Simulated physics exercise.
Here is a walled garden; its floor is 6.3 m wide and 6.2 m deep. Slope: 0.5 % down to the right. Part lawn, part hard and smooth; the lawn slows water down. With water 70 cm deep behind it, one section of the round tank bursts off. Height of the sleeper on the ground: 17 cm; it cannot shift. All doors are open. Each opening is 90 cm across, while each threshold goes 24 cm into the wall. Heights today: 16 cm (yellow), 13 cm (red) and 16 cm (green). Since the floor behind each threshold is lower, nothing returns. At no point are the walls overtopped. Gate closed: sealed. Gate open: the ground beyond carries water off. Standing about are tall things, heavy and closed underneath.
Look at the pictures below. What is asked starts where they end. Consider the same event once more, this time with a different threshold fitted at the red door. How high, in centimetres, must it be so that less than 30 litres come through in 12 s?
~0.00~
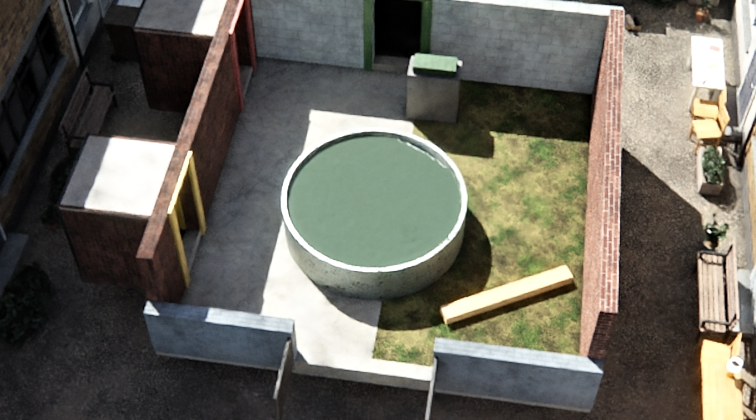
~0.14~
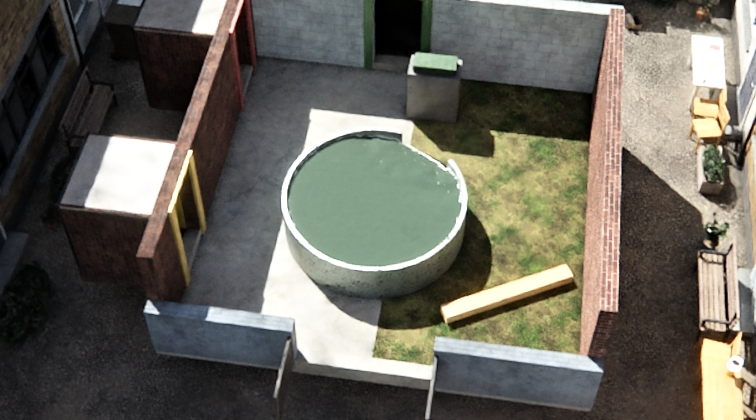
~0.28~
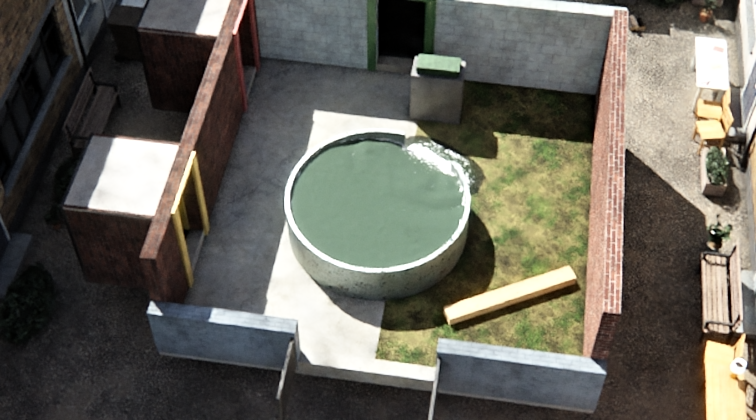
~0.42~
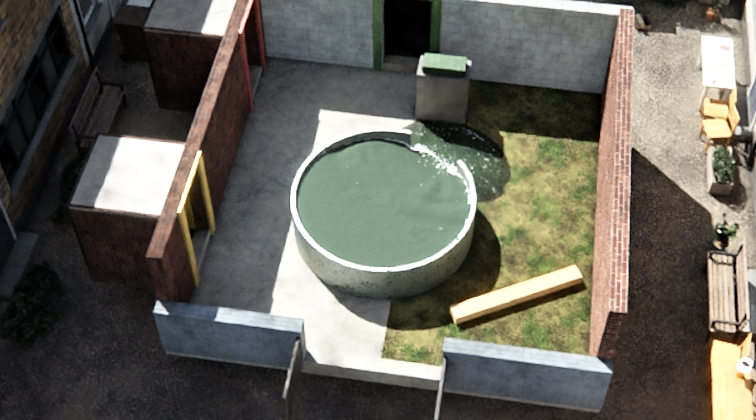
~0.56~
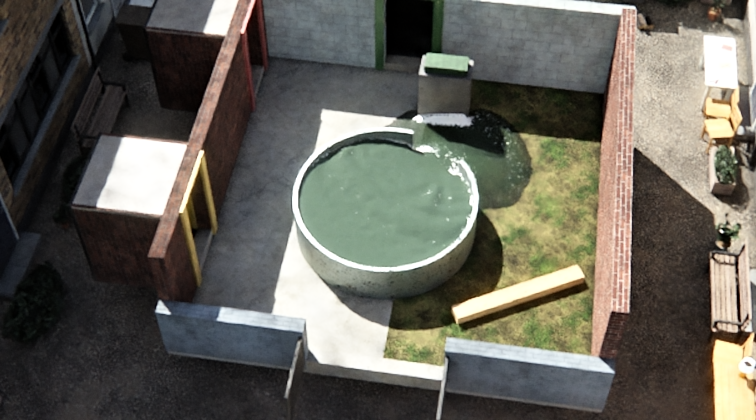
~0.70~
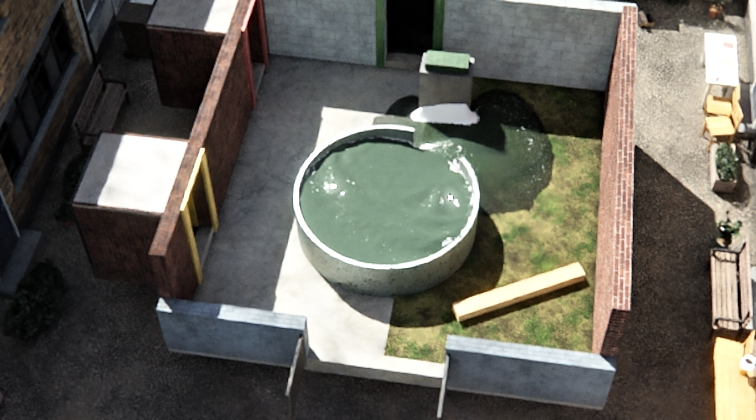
It must be about 10.5 cm high.
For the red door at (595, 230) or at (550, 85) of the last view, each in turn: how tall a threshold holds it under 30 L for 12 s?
Minimums: About 12.5 cm and 24 cm.
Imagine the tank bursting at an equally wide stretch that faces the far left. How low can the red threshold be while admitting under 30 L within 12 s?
Estimate: Near 33 cm.
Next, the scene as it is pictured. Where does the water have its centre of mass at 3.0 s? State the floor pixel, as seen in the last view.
Roughly (431, 185).
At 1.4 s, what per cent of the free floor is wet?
25 %.
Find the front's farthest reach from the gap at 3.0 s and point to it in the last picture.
Pixel close to (270, 56).
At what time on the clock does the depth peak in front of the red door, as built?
6.0 s.
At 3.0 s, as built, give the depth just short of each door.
Depths, in cm - yellow: 0, red: 10, green: 4.
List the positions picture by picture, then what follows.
Still water, 70 cm deep, in the round tank at (374, 199); the red door at (242, 49) is dry, in the first picture.
Water pours out on the far side and has run 0.3 m, to a hidden place; about 9 cm deep outside, 70 cm at the back, in the second picture.
The gap is on the far side, the front 0.7 m out at (472, 164); the back of the round tank holds 70 cm, in the third picture.
The front is at (478, 135), 1.2 m from the gap on the far side; 2.1 m2 of floor is wet, 70 cm left at the back, in the fourth picture.
The front is at (499, 120), 1.7 m from the gap on the far side; 3.3 m2 of floor is wet, 70 cm left at the back, in the fifth picture.
The gap is on the far side, the front 2.3 m out at (512, 97); the back of the round tank holds 70 cm; the red door at (255, 46), 3.8 m from the gap, is still 2.5 m from the nearest water, in the sixth picture.
After 1.4 s water covers 25 % of the floor, deepest (44 cm) near (451, 127); it has not reached the red door.
After 3.0 s water covers 50 % of the floor, deepest (34 cm) near (595, 100); 10 cm at the red door, 0 litres in over its 13 cm threshold.
After 12.0 s water covers 95 % of the floor, deepest (17 cm) near (595, 107); 10 cm at the red door, 11 litres in over its 13 cm threshold.
At the red door as built, the water arrived by 2.5 s and peaked near 18 cm at 6.0 s.
Run again over the same 12 s with other heights there, 69 litres in over 8.5 cm, 18 litres over 12 cm. The limit of 30 litres is kept from about 10.5 cm up.
